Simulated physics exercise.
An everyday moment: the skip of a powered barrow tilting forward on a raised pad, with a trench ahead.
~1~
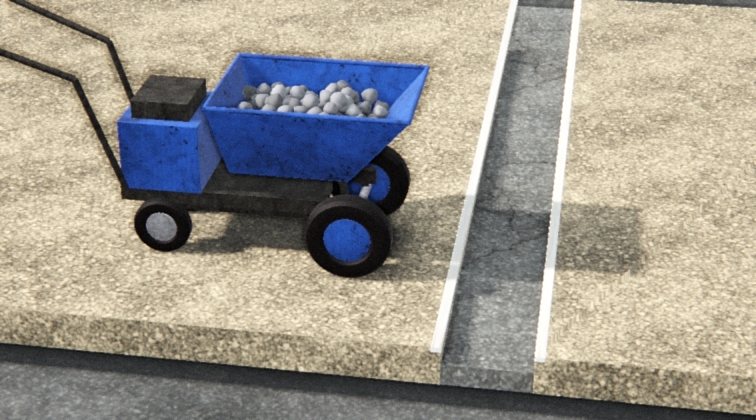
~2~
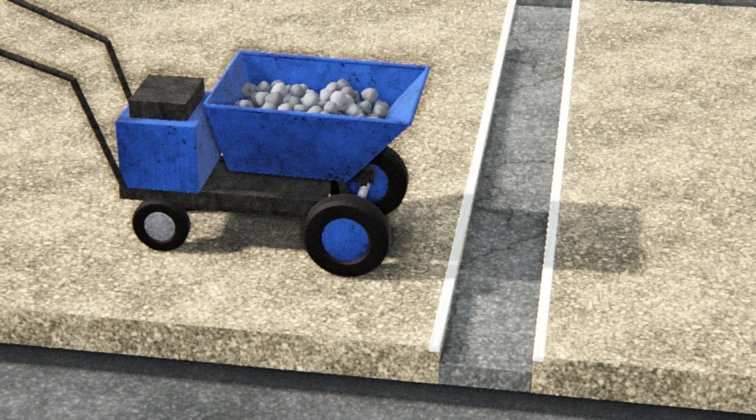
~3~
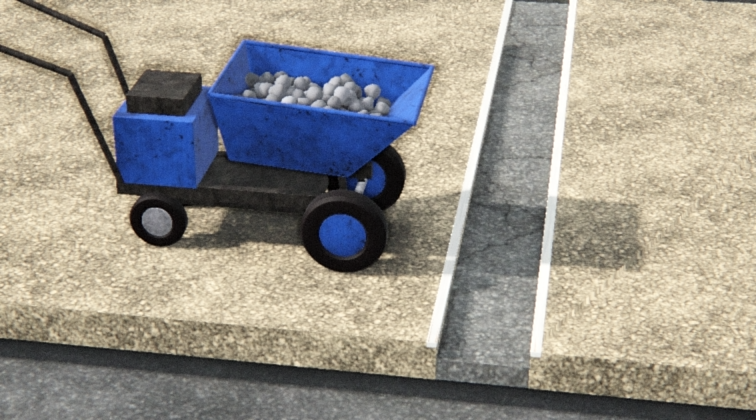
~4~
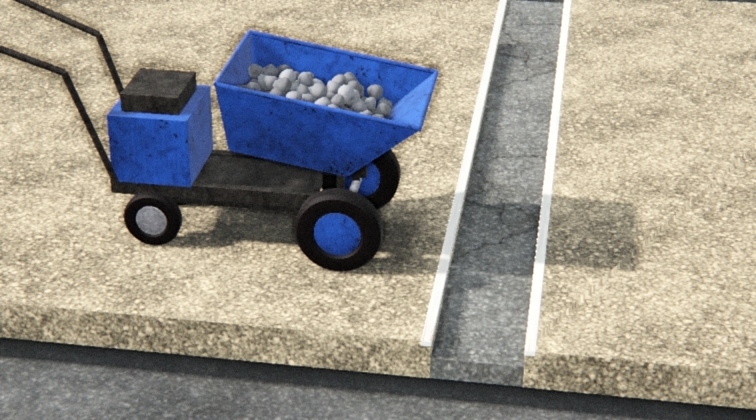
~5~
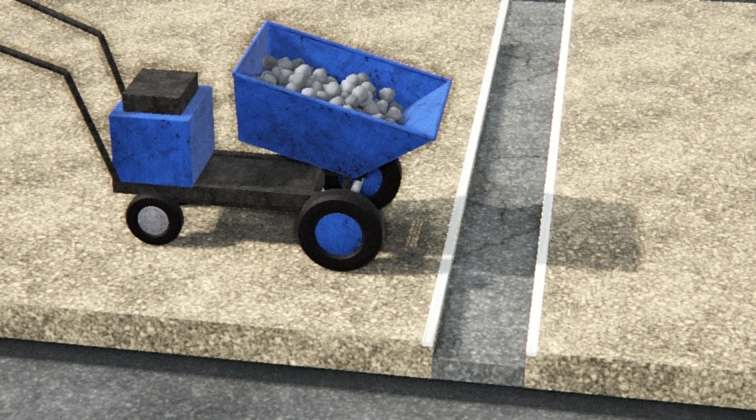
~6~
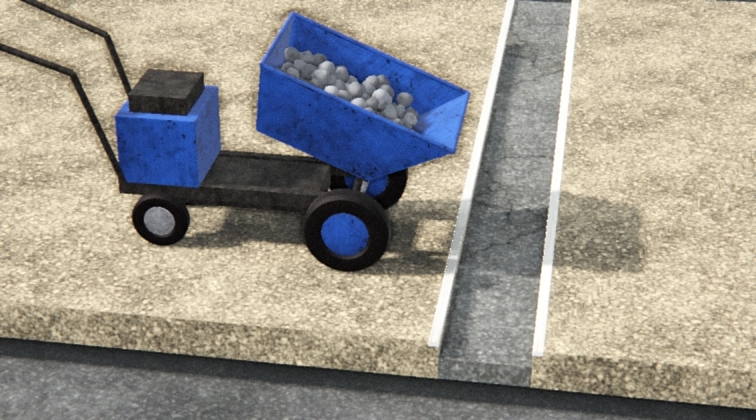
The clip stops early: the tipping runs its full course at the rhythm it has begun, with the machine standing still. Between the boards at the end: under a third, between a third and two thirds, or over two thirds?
The trench ends with from one third to two thirds of it.
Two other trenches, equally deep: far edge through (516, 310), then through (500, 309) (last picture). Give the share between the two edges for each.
About 20 and 10 per cent.
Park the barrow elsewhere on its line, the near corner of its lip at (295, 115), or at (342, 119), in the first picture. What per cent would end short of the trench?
Near 40 % and 10 %.
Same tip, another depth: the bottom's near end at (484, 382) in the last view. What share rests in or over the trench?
Near 70 %.
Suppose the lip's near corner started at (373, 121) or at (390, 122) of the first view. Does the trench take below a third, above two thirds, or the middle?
First between a third and two thirds, then in the middle band.
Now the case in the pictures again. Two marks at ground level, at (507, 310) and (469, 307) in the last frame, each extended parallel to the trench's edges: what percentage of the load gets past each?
About 40 and 60 per cent.
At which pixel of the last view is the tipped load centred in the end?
At about (525, 251).
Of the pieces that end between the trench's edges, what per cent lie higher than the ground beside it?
Roughly 40 in a hundred.
Shortly afterwards, skip tipped steeply; the whole lot in the skip.
Next, skip tipped right over; near two thirds in the skip; near a third in or heaped over the trench; a little beyond it.
Some moments later, skip tipped right over; near a third in the skip; near half in or heaped over the trench; a little beyond it.
In the end, skip tipped right over; near a third in the skip; near half in or heaped over the trench; a little beyond it.
